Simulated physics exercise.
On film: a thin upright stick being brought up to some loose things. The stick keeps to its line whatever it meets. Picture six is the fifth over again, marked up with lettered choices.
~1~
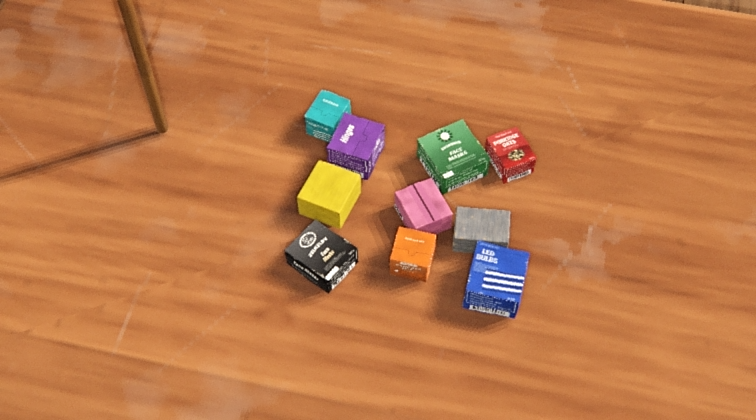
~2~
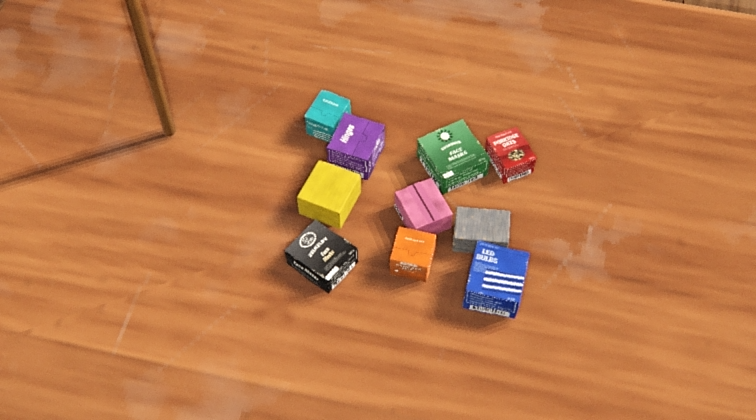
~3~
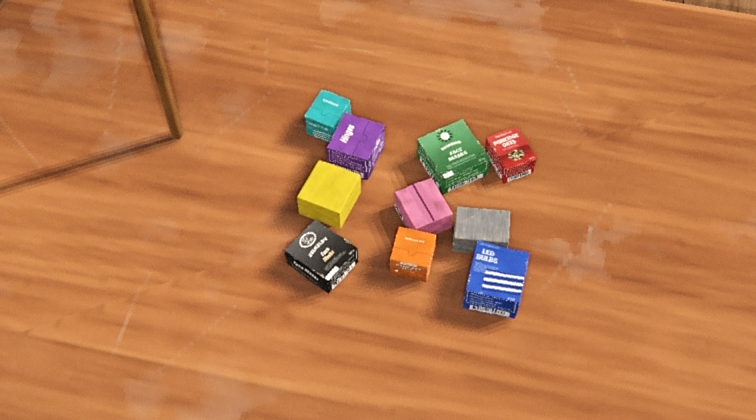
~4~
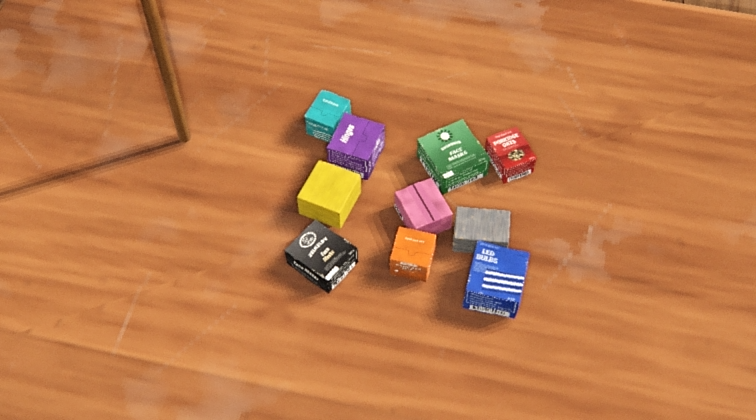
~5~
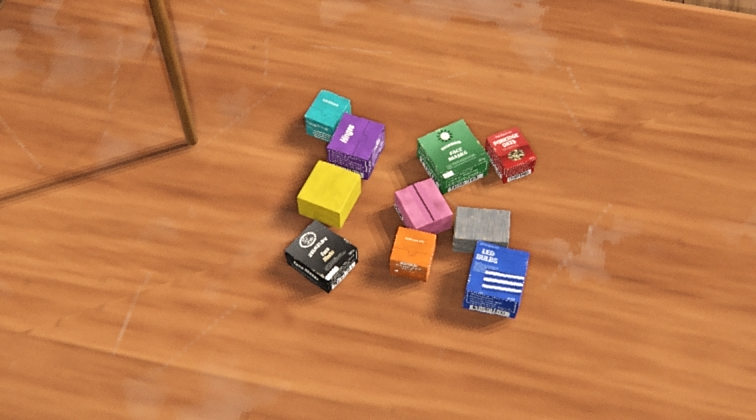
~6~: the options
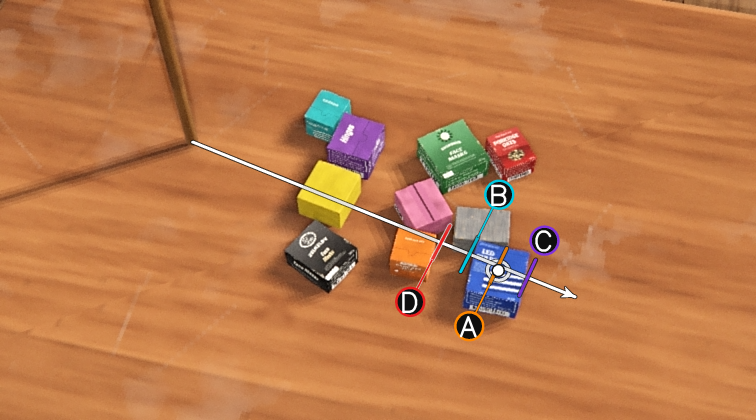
On a wooden tabletop, a loose group of ten small coloured boxes and blocks stays still, while at the upper left a thin-edged, see-through upright panel slides a short way right toward them, with no hand in view.
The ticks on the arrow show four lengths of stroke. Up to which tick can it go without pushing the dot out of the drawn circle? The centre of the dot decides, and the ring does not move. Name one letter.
At B, and not beyond.
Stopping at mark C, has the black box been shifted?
No.
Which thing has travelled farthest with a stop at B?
It is the yellow block.
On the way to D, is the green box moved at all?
No.
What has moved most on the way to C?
The yellow block has gone farthest.
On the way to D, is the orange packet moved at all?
Yes.
On the marked copy, A at (499, 266); B at (470, 254); C at (528, 277); D at (441, 243); the arrow from (193, 142) to (575, 297); the white dot at (499, 271).
Following B. Soon after the start, foot of the stick (287, 181).
Later, foot of the stick (386, 221); yellow block (393, 239); orange packet (427, 277).
In the end, foot of the stick (470, 255); yellow block (404, 253); orange packet (434, 297); the dot is still in its ring.
As for the rest, A shifts the dotted thing to (511, 292); C shifts the dotted thing to (522, 303); D keeps the dot in but is short.
